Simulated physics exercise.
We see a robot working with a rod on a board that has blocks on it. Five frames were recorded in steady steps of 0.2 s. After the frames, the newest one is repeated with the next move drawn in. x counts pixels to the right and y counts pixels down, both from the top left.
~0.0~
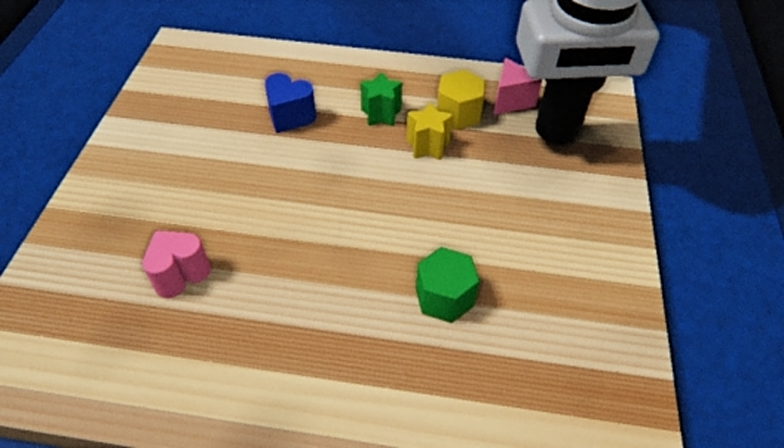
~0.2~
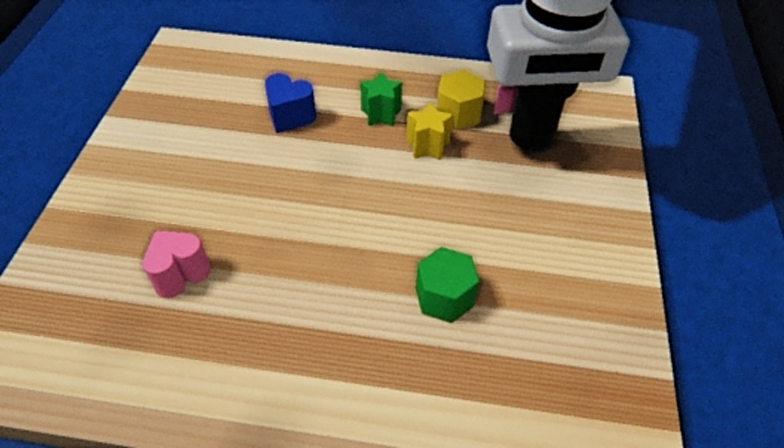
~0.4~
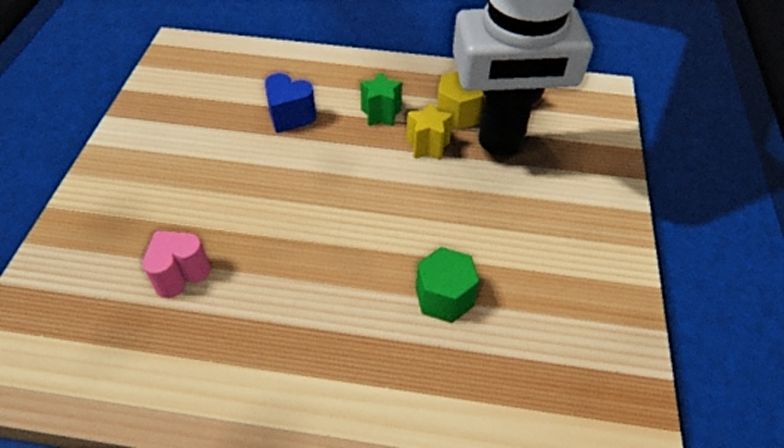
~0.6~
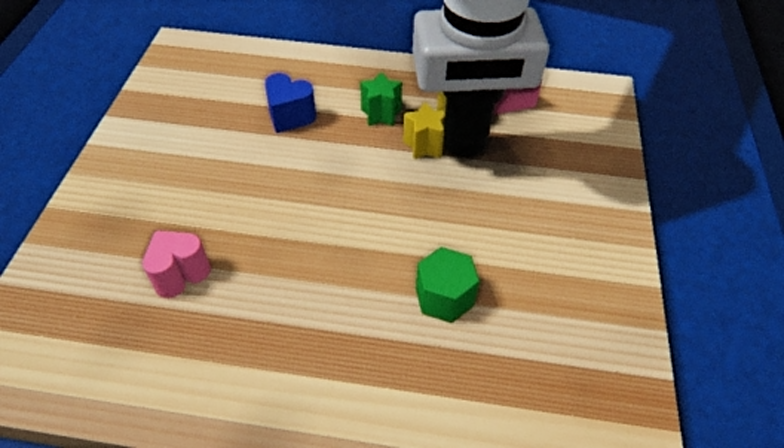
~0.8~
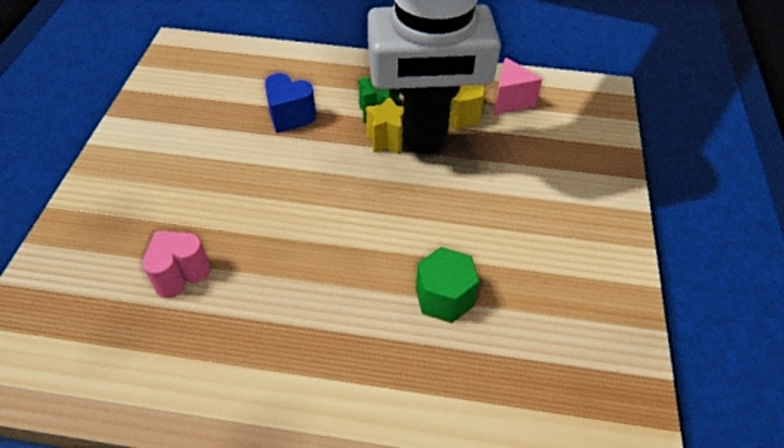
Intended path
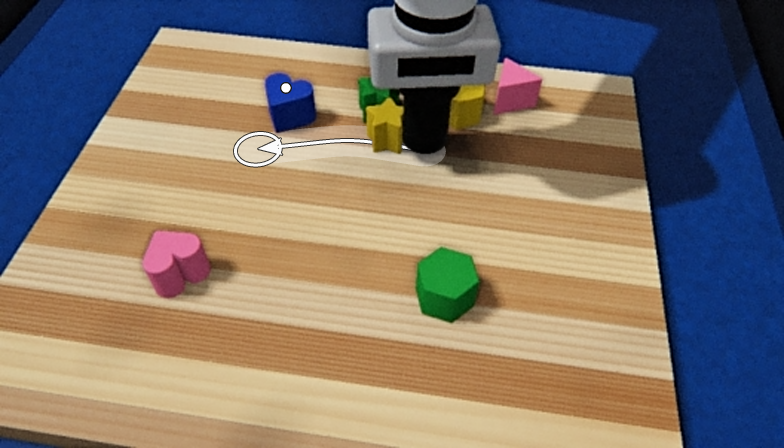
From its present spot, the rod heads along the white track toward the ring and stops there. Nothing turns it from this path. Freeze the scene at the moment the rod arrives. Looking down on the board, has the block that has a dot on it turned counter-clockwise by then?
No, I don't think so.
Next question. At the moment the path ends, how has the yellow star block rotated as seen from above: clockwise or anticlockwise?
From above, it turns clockwise.
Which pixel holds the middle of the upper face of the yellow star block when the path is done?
The middle of the upper face of the yellow star block will lie at about (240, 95) in the picture.
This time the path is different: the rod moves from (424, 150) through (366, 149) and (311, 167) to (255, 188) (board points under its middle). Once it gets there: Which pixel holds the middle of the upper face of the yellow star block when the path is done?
The top centre is at (317, 105).
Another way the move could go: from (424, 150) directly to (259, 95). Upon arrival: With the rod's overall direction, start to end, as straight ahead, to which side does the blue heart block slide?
Its sideways move is to the left.
Path on the board, from (424, 150) through (342, 141) to (258, 149); the dot is on the blue heart block.
On the path given first. One third of the way, rod at (367, 131); green star block at (370, 79), turned 30° clockwise; yellow star block at (331, 103).
Two thirds of the way, rod at (311, 132); blue heart block at (263, 78); green star block at (370, 79), turned 30° clockwise; yellow star block at (279, 99), turned 15° clockwise.
At the end, rod at (256, 138); blue heart block at (251, 71), turned 35° clockwise; green star block at (370, 79), turned 30° clockwise; yellow star block at (242, 96), turned 45° clockwise; yellow hexagonal block in place.
